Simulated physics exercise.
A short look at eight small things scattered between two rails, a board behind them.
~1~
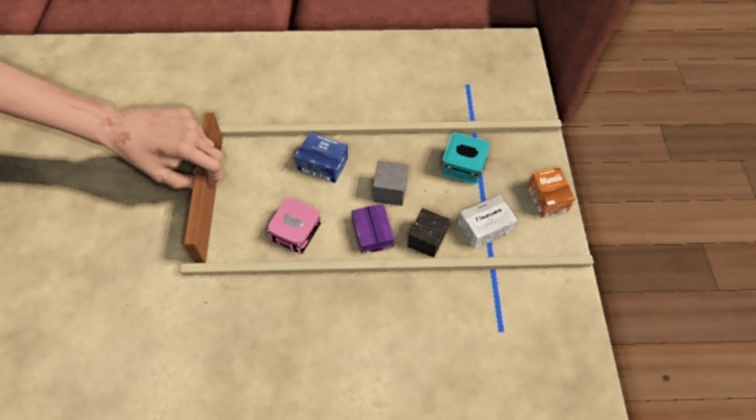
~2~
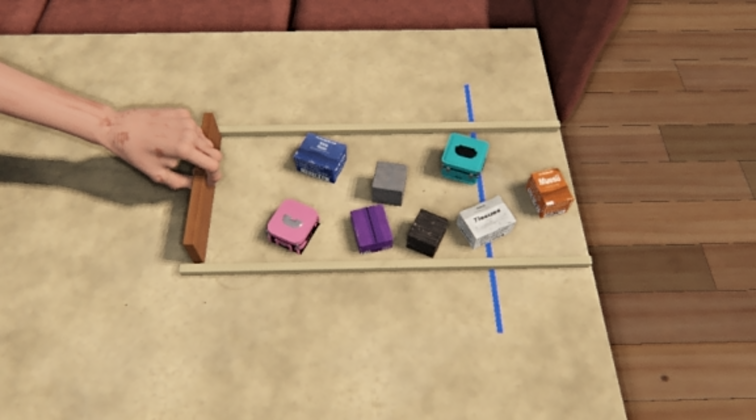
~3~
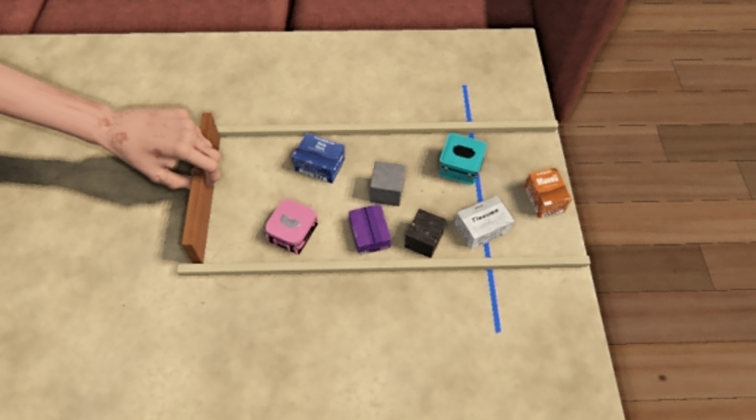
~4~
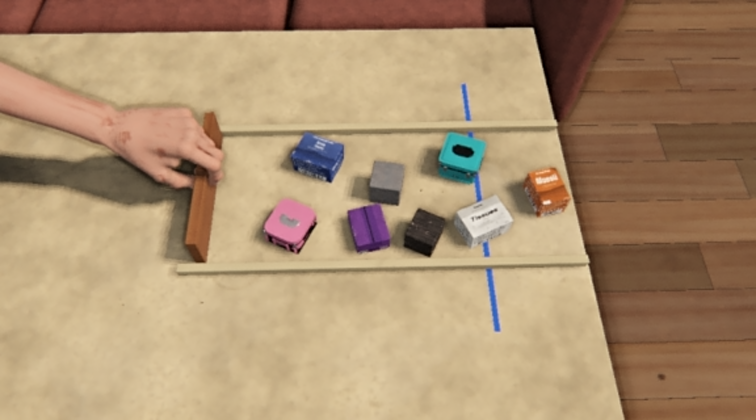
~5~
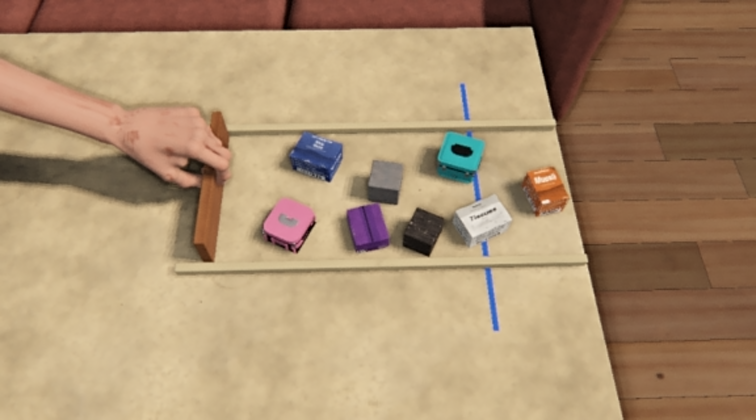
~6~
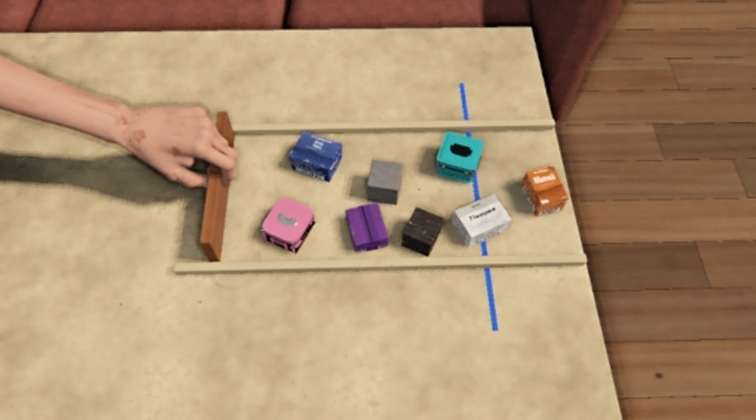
On a tabletop, a hand slides a wooden board slightly right between two rails, behind eight small boxes and blocks staying in place.
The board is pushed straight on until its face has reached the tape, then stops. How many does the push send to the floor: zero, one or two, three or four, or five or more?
As it turns out, the number that fall off is one or two.
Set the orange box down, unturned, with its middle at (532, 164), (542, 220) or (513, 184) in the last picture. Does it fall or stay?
The orange box goes over; drops off; is kept.
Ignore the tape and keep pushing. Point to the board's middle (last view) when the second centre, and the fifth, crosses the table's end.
At (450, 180) for the second, at (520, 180) for the fifth.
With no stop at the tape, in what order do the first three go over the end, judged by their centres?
Earliest first: The orange box, then the white box, then the black block.
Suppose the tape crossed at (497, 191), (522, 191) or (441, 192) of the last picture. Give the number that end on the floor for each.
It would be 3, 5 and 0.
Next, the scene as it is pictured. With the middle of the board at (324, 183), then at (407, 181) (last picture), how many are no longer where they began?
First 3, then 8.
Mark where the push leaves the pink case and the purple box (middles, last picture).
The pink case at (500, 215), the purple box at (537, 229).
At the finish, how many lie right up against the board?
In contact: 3.
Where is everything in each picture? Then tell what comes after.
The first picture shows orange box (551, 193); white box (487, 222); turquoise case (465, 159); board (205, 186); tape (482, 193).
The second picture shows white box (486, 222); purple box (372, 229).
The third picture shows turquoise case (462, 160); pink case (292, 227).
The fourth picture shows orange box (546, 192); black block (424, 233).
The fifth picture shows white box (482, 221); grey block (386, 182).
The sixth picture shows orange box (544, 191); white box (481, 221); turquoise case (459, 158); board (219, 185); tape (476, 192).
Early on, none off yet; orange box at rest near (544, 191); white box at rest near (481, 221); turquoise case at rest near (459, 158).
A while later, none off yet; orange box at rest near (544, 191); white box travelled a little near (500, 219); turquoise case at rest near (459, 158).
Further along, none off yet; orange box travelled about its own width near (572, 186); white box travelled well along near (561, 219); turquoise case travelled about its own width near (495, 158).
Finally, the number that fall off is one or two; lost, white box and orange box.
